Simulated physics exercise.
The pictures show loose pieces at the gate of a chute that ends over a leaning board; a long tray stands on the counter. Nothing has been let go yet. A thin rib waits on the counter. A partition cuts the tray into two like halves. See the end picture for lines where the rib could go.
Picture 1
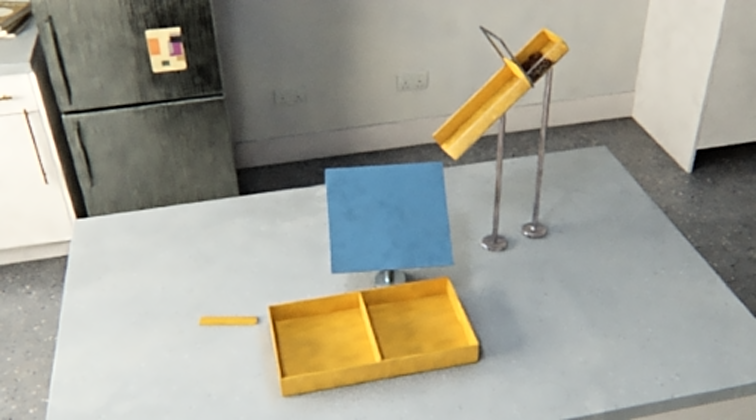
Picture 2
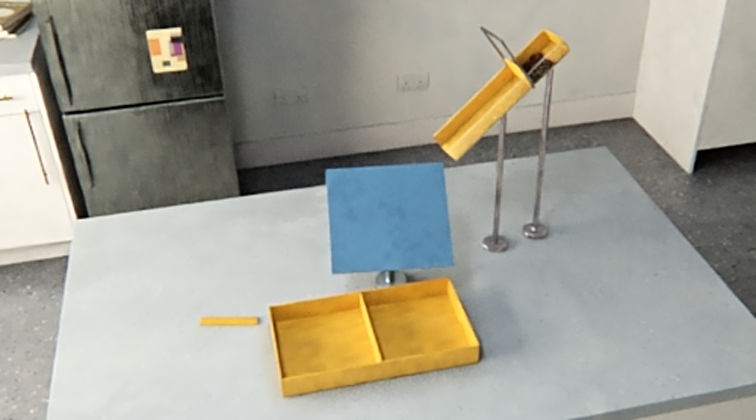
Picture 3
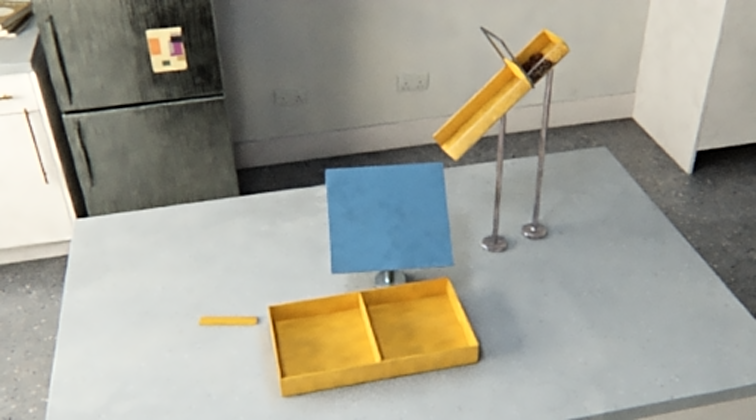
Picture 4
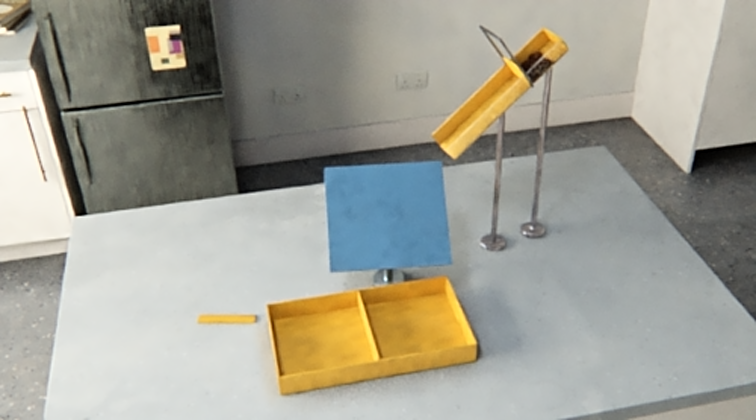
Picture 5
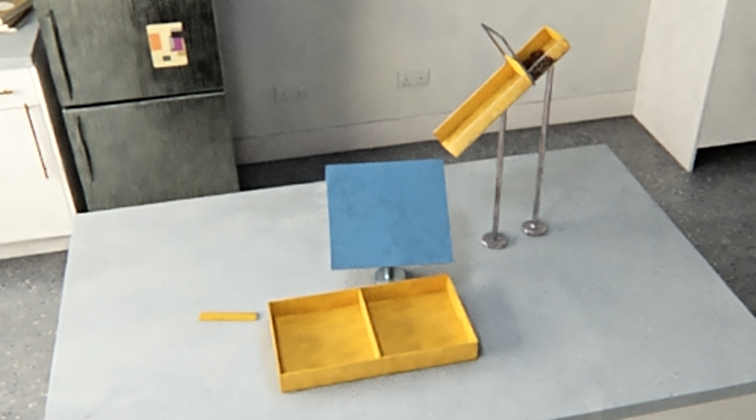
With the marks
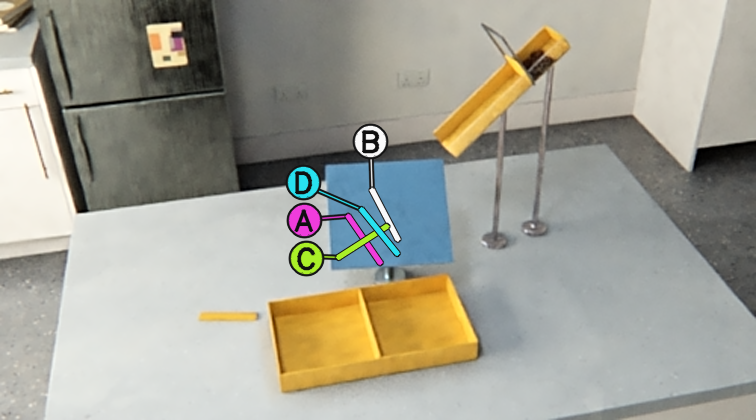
A yellow chute on metal stands held some small dark pieces above a tilted blue board, with a divided yellow tray and a thin yellow strip on the gray counter, and nothing noticeably moved.
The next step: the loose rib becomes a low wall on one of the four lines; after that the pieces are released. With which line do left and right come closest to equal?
The answer is line C.
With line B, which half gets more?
More lands on the right.
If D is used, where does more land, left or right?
The right half.
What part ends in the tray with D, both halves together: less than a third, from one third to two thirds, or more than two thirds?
Line D gives more than two thirds.
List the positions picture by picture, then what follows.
Load behind the gate (532, 68), allspice berries; lip of the chute (448, 153), sloping fairly steeply, in the first frame.
Middle of the board (389, 217), tilted fairly steeply; middle of its low edge (393, 270); of its high edge (385, 166), in the second frame.
Front corners of the tray (280, 379) and (478, 345); front end of its middle wall (381, 362); gate still shut (514, 66), in the third frame.
Middle of the load (531, 68); lip (447, 152), in the fourth frame.
Middle of the load (533, 66); lip (449, 150), in the fifth frame.
On the marked copy, line A from (348, 216) to (380, 262); line B from (372, 190) to (397, 239); line C from (386, 226) to (338, 257); line D from (361, 209) to (397, 253).
Choosing A, of what is caught, just a few in the left half, almost all in the right.
Choosing B, of what is caught, not one piece in the left half, every piece in the right.
Choosing C, of what is caught, roughly half in the left half, roughly half in the right.
Choosing D, of what is caught, just a few in the left half, almost all in the right.
